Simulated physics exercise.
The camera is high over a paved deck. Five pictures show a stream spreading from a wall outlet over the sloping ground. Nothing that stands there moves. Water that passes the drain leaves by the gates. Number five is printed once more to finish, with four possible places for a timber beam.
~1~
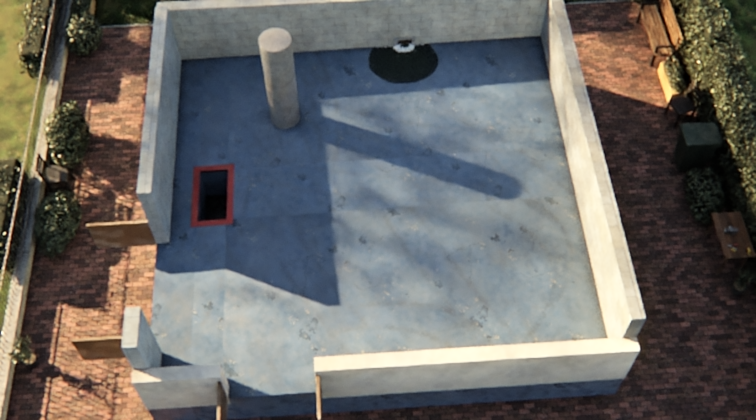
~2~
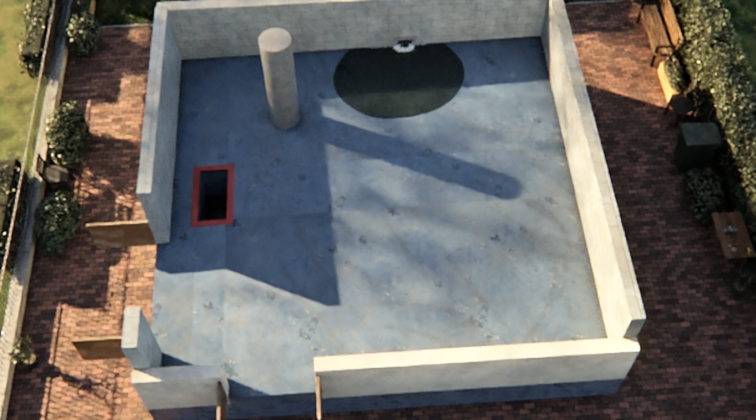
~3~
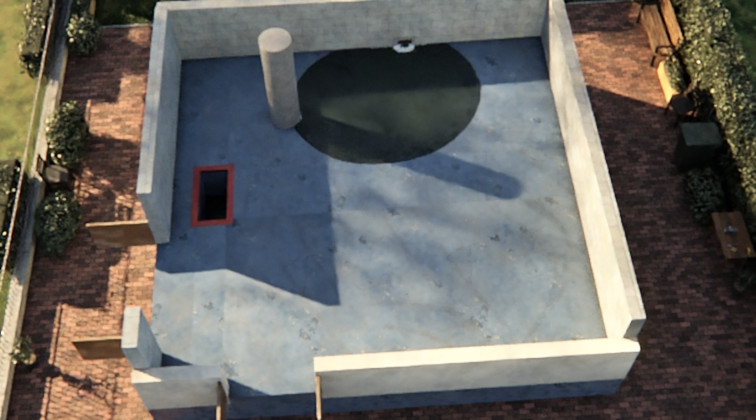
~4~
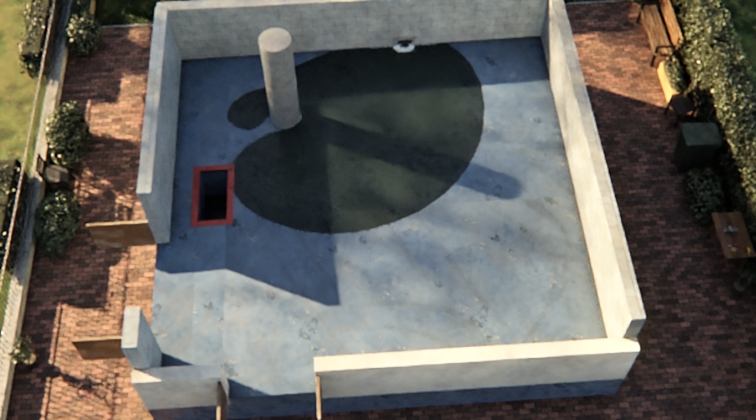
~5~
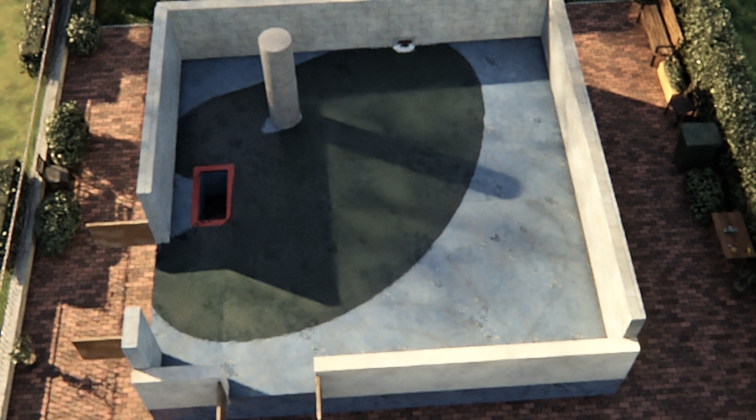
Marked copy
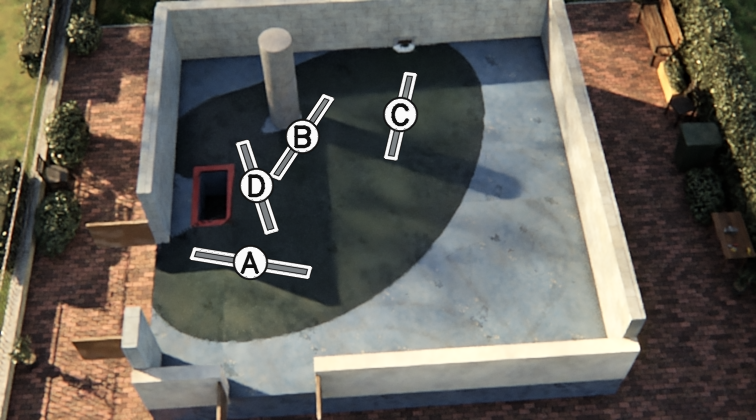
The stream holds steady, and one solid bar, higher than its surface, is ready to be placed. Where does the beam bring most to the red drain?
Best: A.
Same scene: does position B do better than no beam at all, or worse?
Position B is worse.
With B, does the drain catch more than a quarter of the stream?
No.
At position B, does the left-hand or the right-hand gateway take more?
The left gate.
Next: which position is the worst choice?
D it is.
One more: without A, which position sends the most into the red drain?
C.
On the marked copy, A from (193, 253) to (308, 272); B from (275, 176) to (327, 97); C from (390, 157) to (410, 74); D from (242, 142) to (271, 231).
For position A, about 42 % of the stream goes into the red drain, about 58 % out by the gates.
For position B, about 10 % of the stream goes into the red drain, about 90 % out by the gates.
For position C, about 20 % of the stream goes into the red drain, about 80 % out by the gates.
For position D, about 4 % of the stream goes into the red drain, about 96 % out by the gates.
